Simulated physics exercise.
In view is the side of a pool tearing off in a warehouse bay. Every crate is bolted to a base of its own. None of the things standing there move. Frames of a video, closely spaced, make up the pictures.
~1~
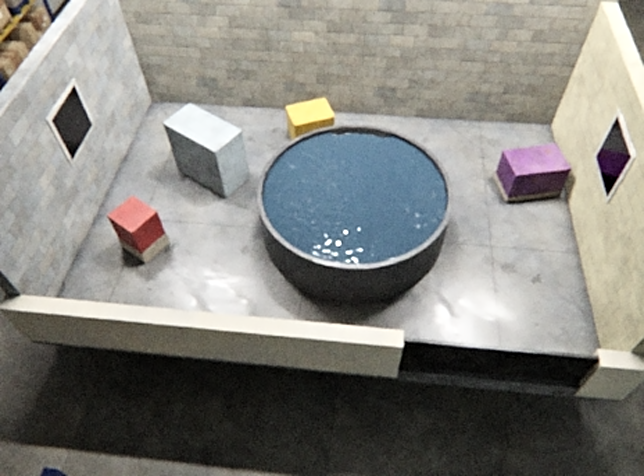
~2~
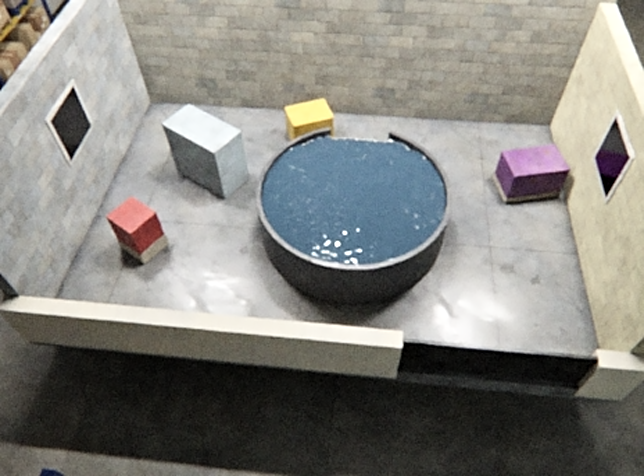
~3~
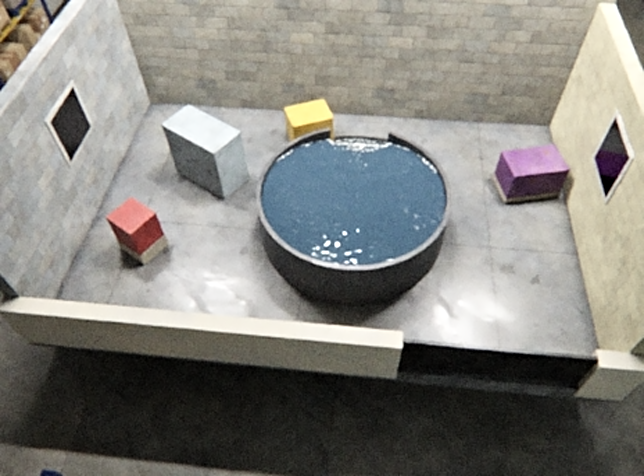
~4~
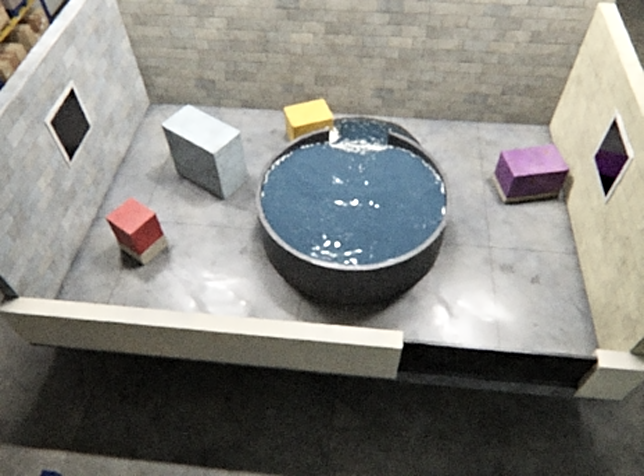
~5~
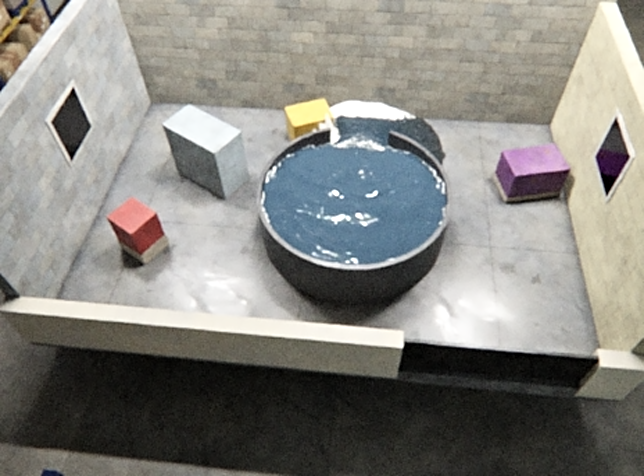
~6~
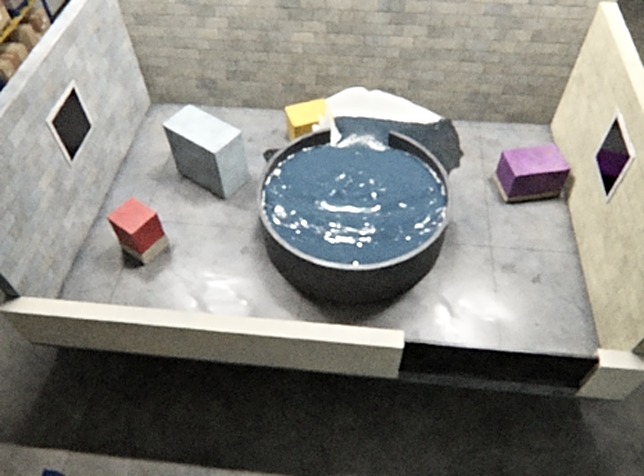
A round pool's far side opens and water pours out across the floor behind it.
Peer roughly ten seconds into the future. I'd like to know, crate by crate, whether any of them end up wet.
Here is how they end up: The red crate is left dry; the purple crate gets wet; the yellow crate gets wet.
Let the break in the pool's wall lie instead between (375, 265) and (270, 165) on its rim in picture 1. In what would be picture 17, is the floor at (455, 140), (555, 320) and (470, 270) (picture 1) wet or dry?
Those three places would be still unsoaked, soaking and soaking, in that order.
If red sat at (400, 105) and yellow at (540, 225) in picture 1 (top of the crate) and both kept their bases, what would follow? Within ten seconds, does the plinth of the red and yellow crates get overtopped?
My reading: The red one is soaked; the yellow one is wetted.
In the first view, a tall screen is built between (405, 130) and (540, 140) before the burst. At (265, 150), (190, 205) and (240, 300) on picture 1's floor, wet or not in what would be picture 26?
One by one: Soaked, spared, spared.
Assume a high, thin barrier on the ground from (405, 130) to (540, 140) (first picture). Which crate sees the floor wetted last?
Looks like the red-painted one.
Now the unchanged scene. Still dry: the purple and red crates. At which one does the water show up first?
My answer: The purple-painted one.
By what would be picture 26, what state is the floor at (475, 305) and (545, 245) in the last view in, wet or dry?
As listed: Dry, under water.
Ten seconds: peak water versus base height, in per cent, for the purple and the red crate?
340 and 70 per cent, roughly.
A moment on, water covers 20 % of the floor; the red crate not reached, the purple crate water round its plinth, the yellow crate water round its plinth.
Next, water covers 40 % of the floor; the red crate water round its plinth, the purple crate water round its plinth, the yellow crate water round its plinth.
Then, water covers 70 % of the floor; the red crate water round its plinth, the purple crate water round its plinth, the yellow crate water round its plinth.
Later, water covers 95 % of the floor; the red crate water round its plinth, the purple crate water round its plinth, the yellow crate water round its plinth.
In the end, water covers 100 % of the floor; the red crate stayed above the water, the purple crate was topped, the yellow crate was topped.
